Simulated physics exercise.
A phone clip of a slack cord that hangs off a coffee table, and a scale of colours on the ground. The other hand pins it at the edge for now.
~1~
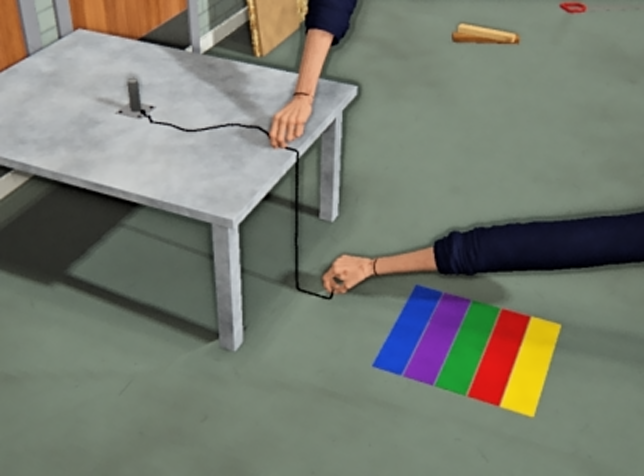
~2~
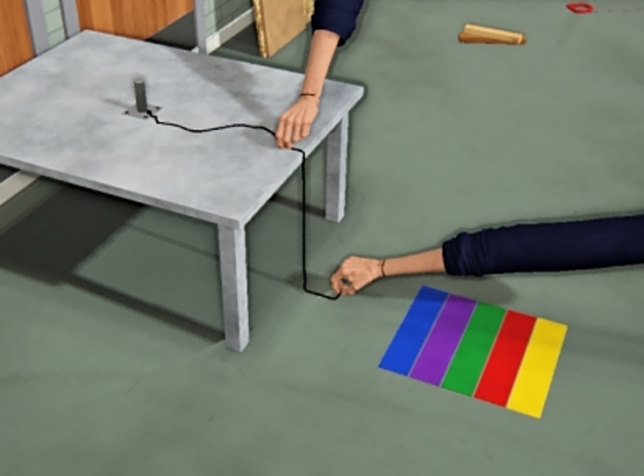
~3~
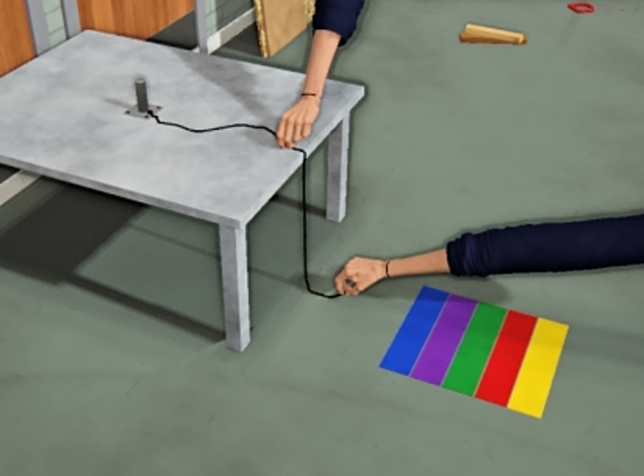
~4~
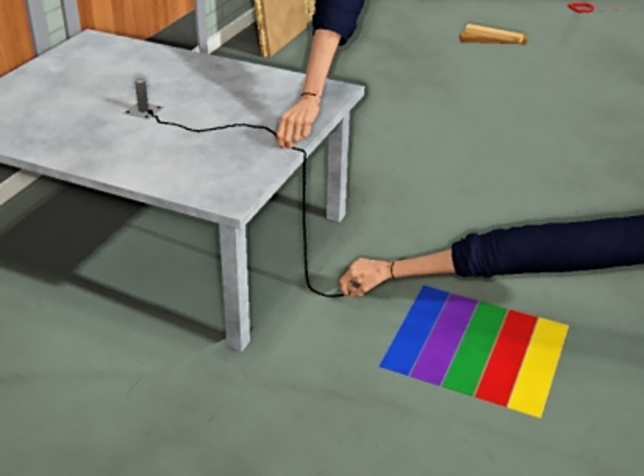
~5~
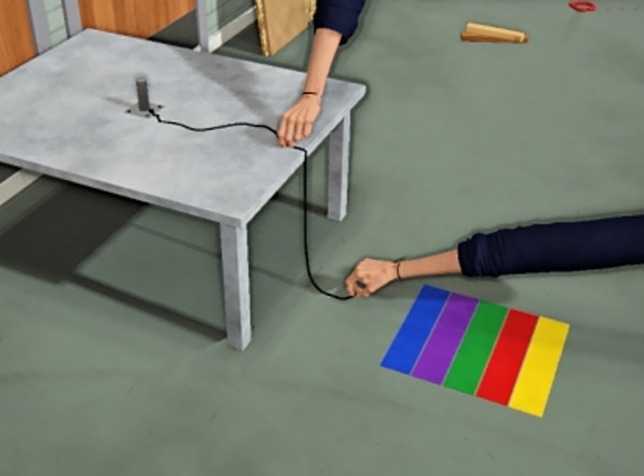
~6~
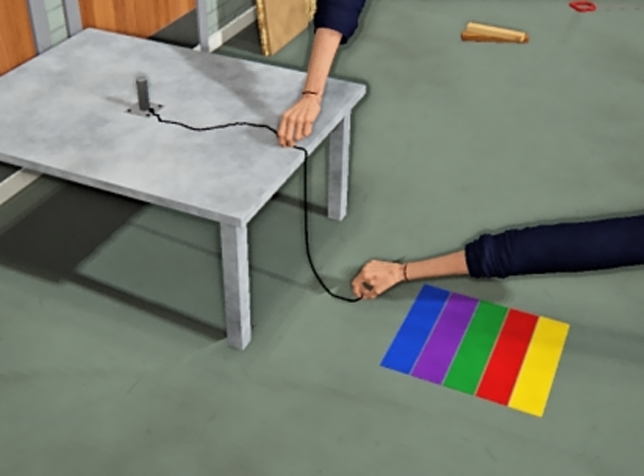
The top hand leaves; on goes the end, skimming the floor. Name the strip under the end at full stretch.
It halts on the green strip.
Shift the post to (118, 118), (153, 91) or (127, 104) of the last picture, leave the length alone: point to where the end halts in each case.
In that order: (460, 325), (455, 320) and (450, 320).
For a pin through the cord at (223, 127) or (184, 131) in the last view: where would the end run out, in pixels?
The places are (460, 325) and (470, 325).
Early on, end near (430, 316); over blue.
Midway, end near (462, 325); over purple.
At the end of the slack, end near (481, 331); over green. Over green.
